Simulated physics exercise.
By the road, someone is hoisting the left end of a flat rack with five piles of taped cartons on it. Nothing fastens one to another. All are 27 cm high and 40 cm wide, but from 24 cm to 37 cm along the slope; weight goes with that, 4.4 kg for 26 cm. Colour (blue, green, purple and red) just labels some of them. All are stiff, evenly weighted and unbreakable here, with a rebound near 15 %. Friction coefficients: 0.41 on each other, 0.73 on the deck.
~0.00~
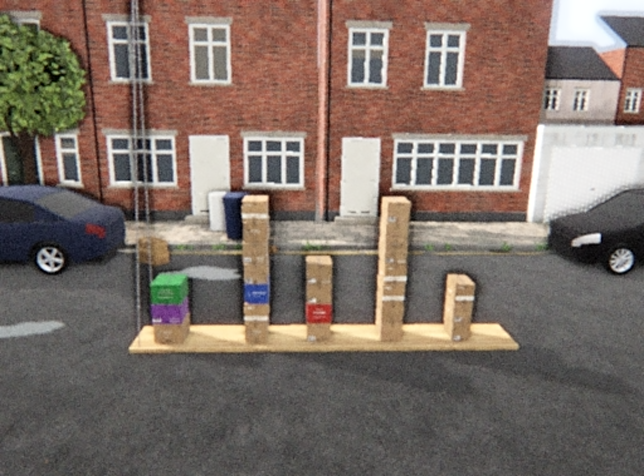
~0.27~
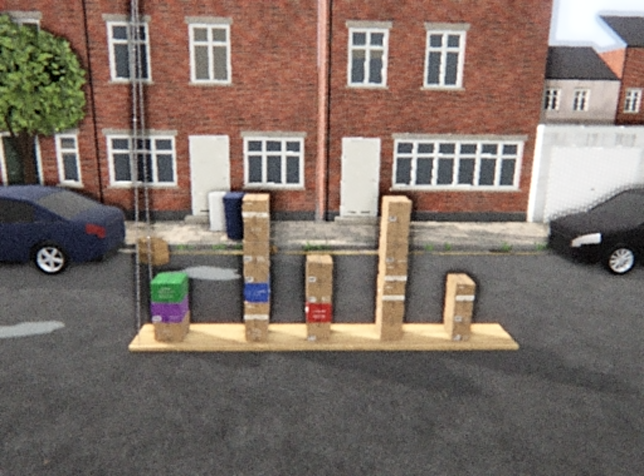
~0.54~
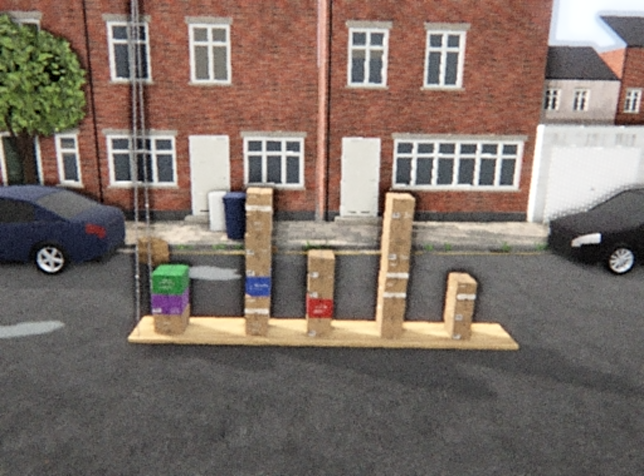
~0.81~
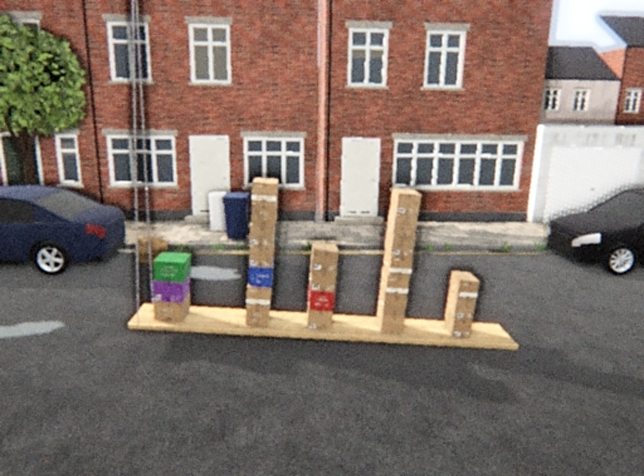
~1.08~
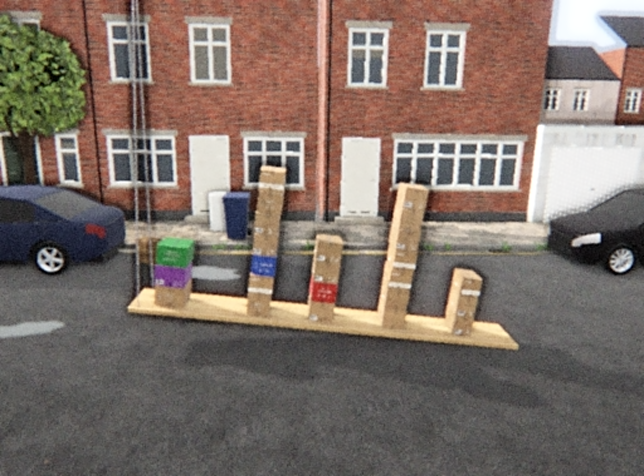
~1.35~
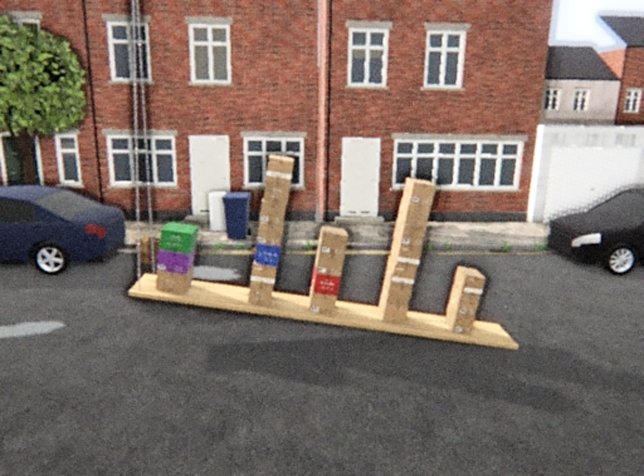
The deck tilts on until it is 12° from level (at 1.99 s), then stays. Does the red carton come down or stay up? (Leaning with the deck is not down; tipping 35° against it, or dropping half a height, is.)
The red carton comes down.
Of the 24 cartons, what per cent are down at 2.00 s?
0 per cent by then.
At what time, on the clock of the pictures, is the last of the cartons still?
Around 4.0 s.
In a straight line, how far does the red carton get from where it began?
About 75 cm.
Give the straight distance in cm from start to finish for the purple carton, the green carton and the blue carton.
Moved: Purple 100, green 100, blue 150.
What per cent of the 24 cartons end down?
Near 90 per cent.
By 2.00 s, slope 12°; none of the 24 cartons down, 14 disturbed; red carton unmoved; blue carton tilted 8°.
By 2.66 s, slope 12°; 14 of the 24 cartons down; red carton tilted 16°; blue carton tilted 45°, 18 cm lower.
By 3.28 s, slope 12°; 21 of the 24 cartons down; red carton on its side; blue carton on its side.
When it is over (4.4 s), slope 12°; 21 of the 24 cartons down; red carton on its side; blue carton upside down; purple carton unmoved. In pixels of the last frame, middles, red carton near (374, 297), blue carton near (375, 275).
